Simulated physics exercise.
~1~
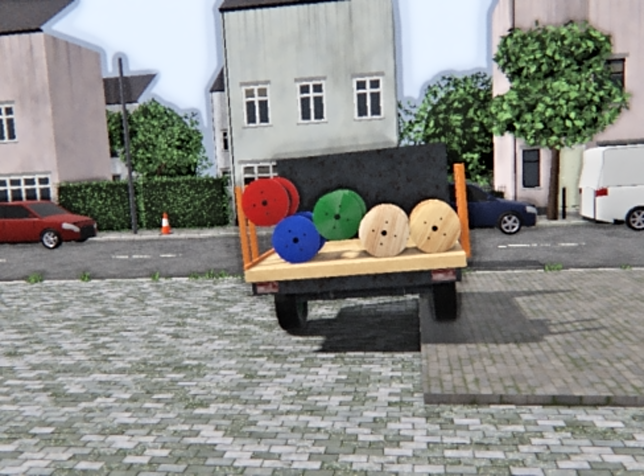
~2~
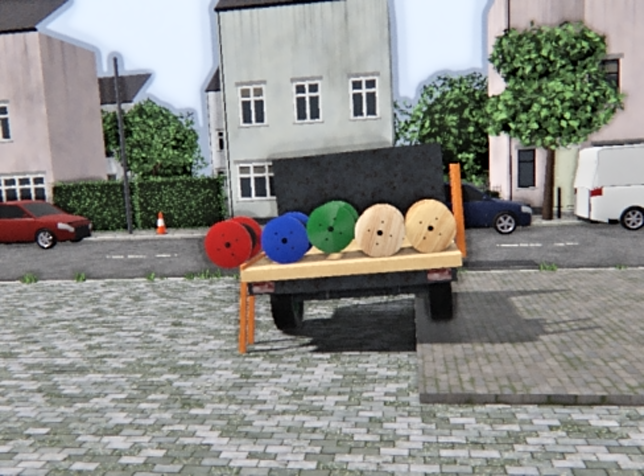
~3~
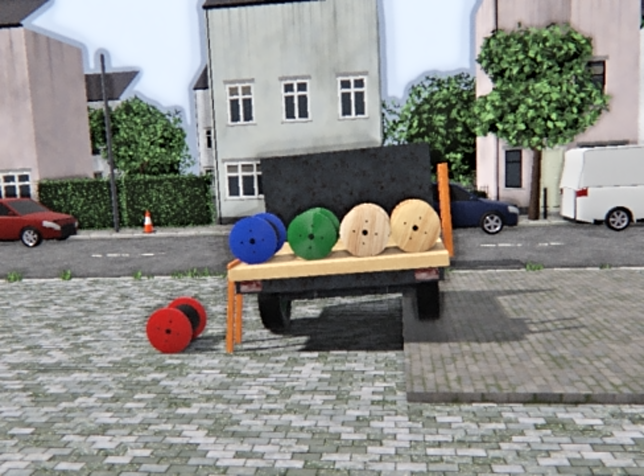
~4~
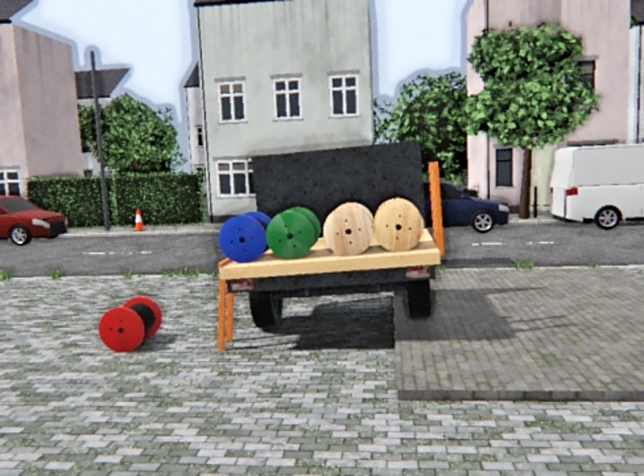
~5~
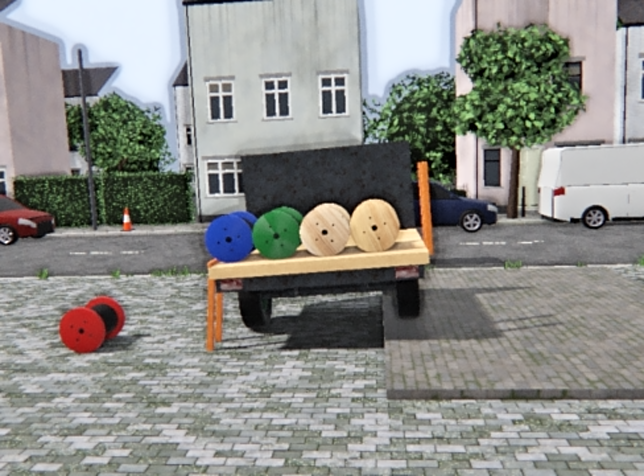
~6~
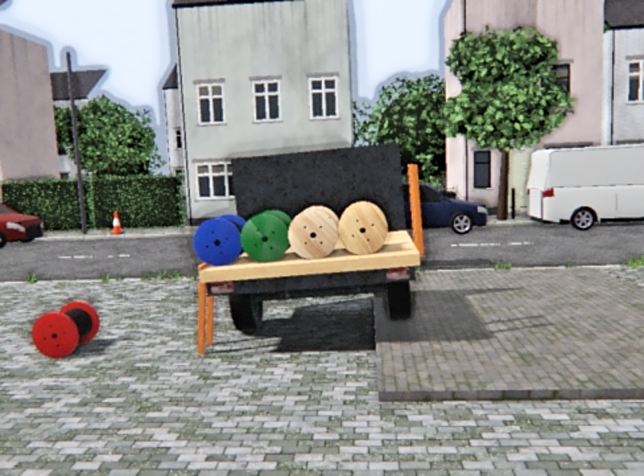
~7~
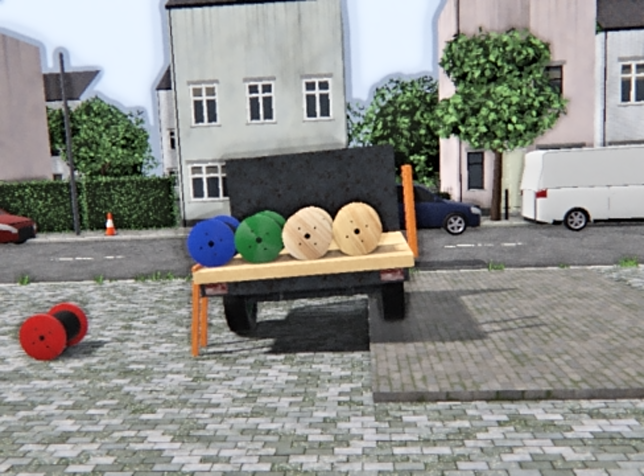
A red cable reel rolls off the trailer's left side as four others stay aboard.
